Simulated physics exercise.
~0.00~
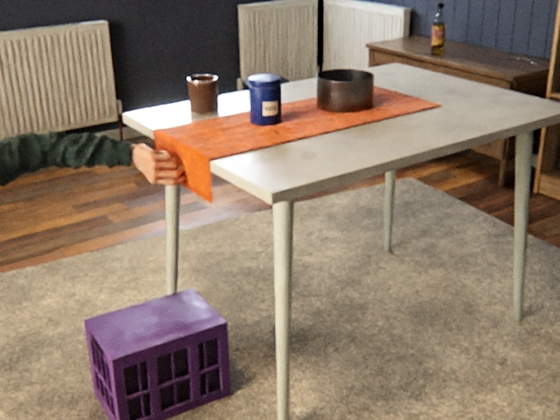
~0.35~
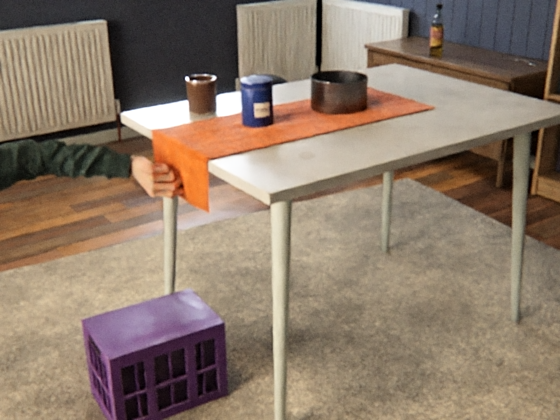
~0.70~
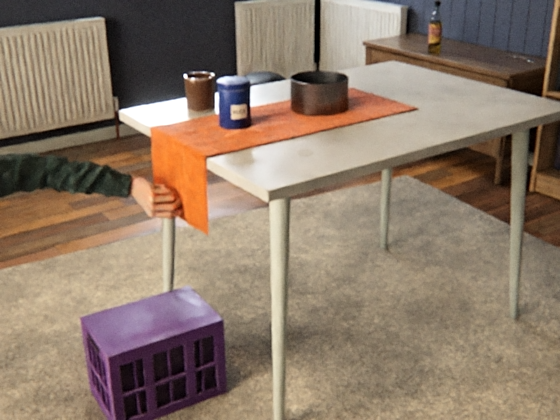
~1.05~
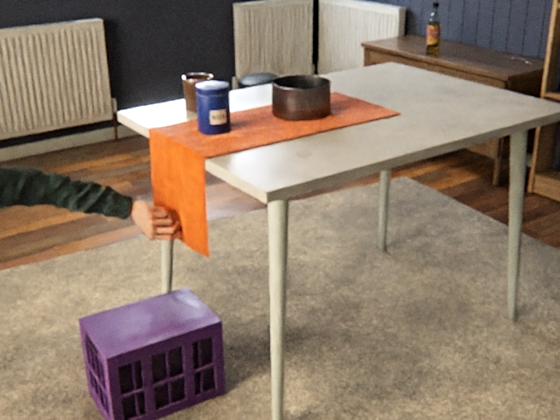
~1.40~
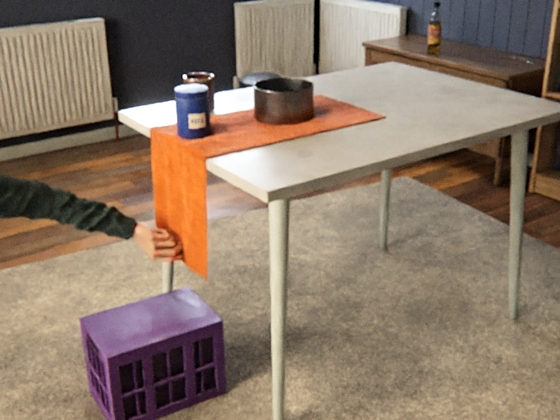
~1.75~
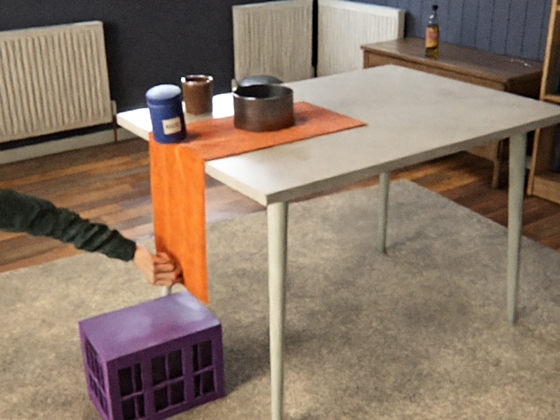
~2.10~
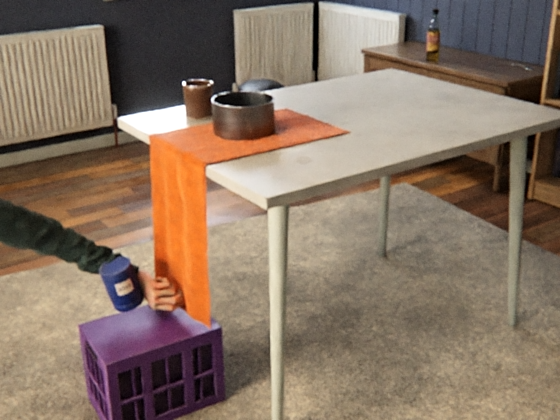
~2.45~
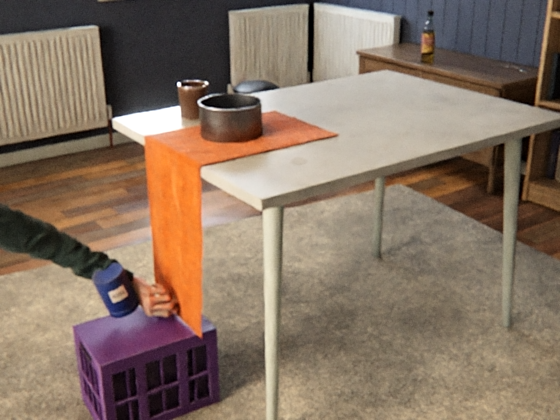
In the video, a hand pulls an orange tablecloth down over a table's edge above a purple crate, carrying a blue jar and a dark pot left. The jar tips off and ends upside down by the crate, while the pot and brown mug remain on the table.
